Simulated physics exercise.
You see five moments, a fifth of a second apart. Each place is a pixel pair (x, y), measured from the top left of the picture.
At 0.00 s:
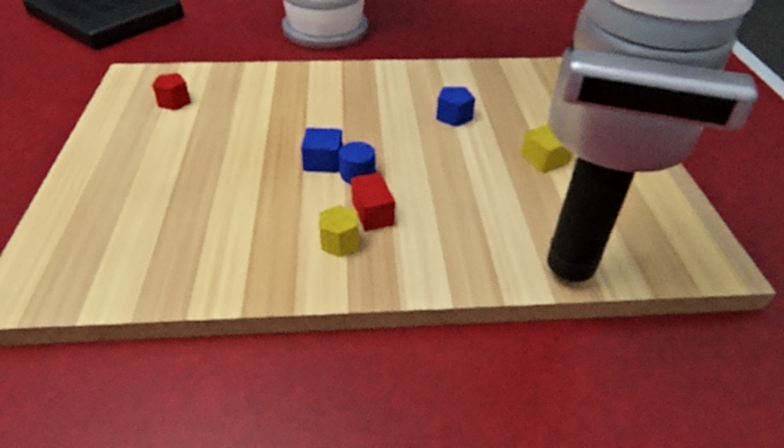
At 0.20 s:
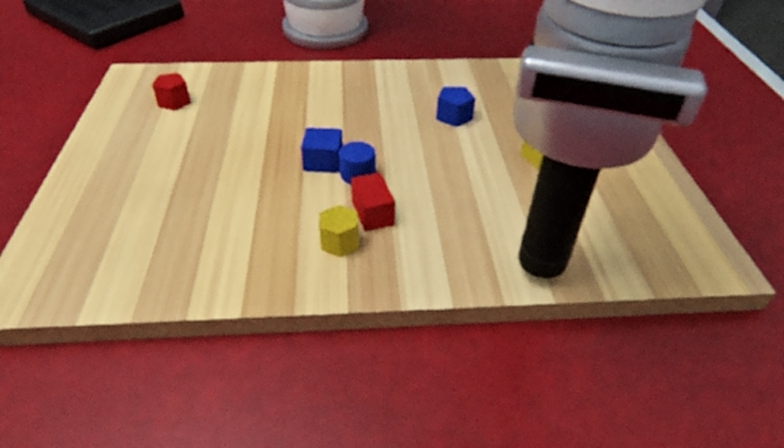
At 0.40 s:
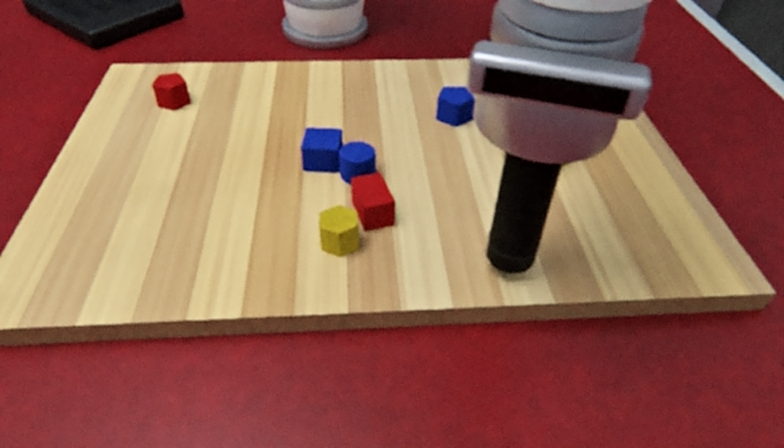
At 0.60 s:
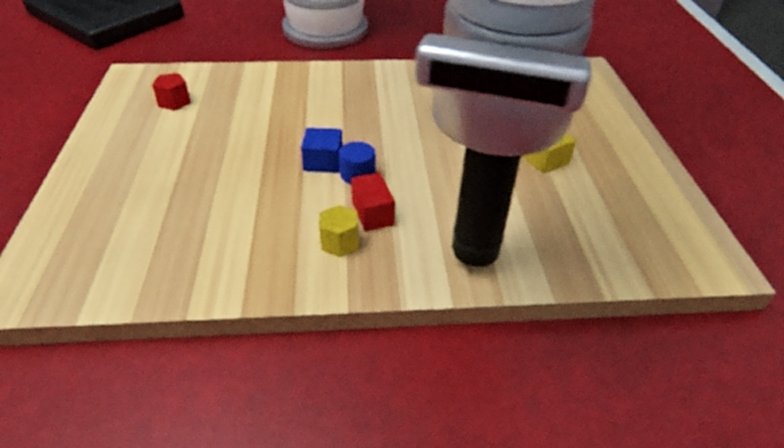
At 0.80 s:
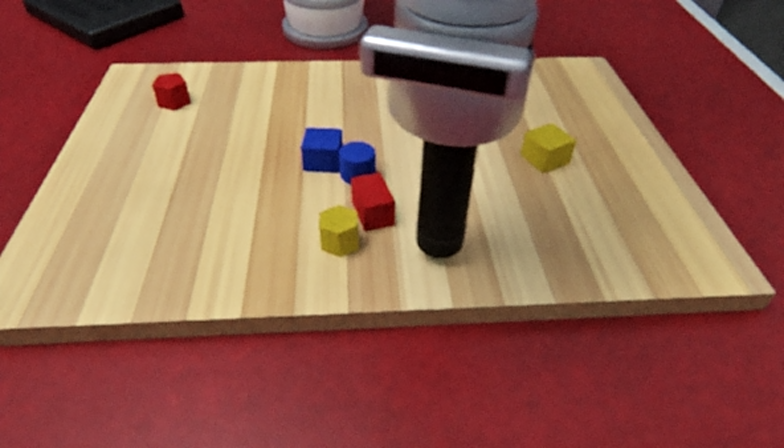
At the start, a robot arm with a black post stands over the right side of a striped wooden board scattered with red, blue and yellow blocks. The post glides steadily left, passing in front of the yellow and blue blocks behind it, and nears the red rectangular block, while the blocks stay put.
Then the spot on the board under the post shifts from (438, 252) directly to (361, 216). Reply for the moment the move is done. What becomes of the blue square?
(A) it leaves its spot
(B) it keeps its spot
Option B.
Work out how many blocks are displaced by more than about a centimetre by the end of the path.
Two.
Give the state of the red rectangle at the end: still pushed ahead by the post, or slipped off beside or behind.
The post still drives it.
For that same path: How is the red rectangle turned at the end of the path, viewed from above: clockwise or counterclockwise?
Viewed from the top, it goes clockwise.
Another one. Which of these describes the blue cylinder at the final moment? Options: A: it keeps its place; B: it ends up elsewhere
I choose B.
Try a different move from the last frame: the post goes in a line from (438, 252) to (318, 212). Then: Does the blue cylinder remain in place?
I'd say no.
The first path, step by step. Halfway along, post (398, 224); red rectangle (363, 184).
At the end, post (361, 207); blue square not moved; blue cylinder (357, 141); red rectangle (338, 164), turned 25° clockwise.
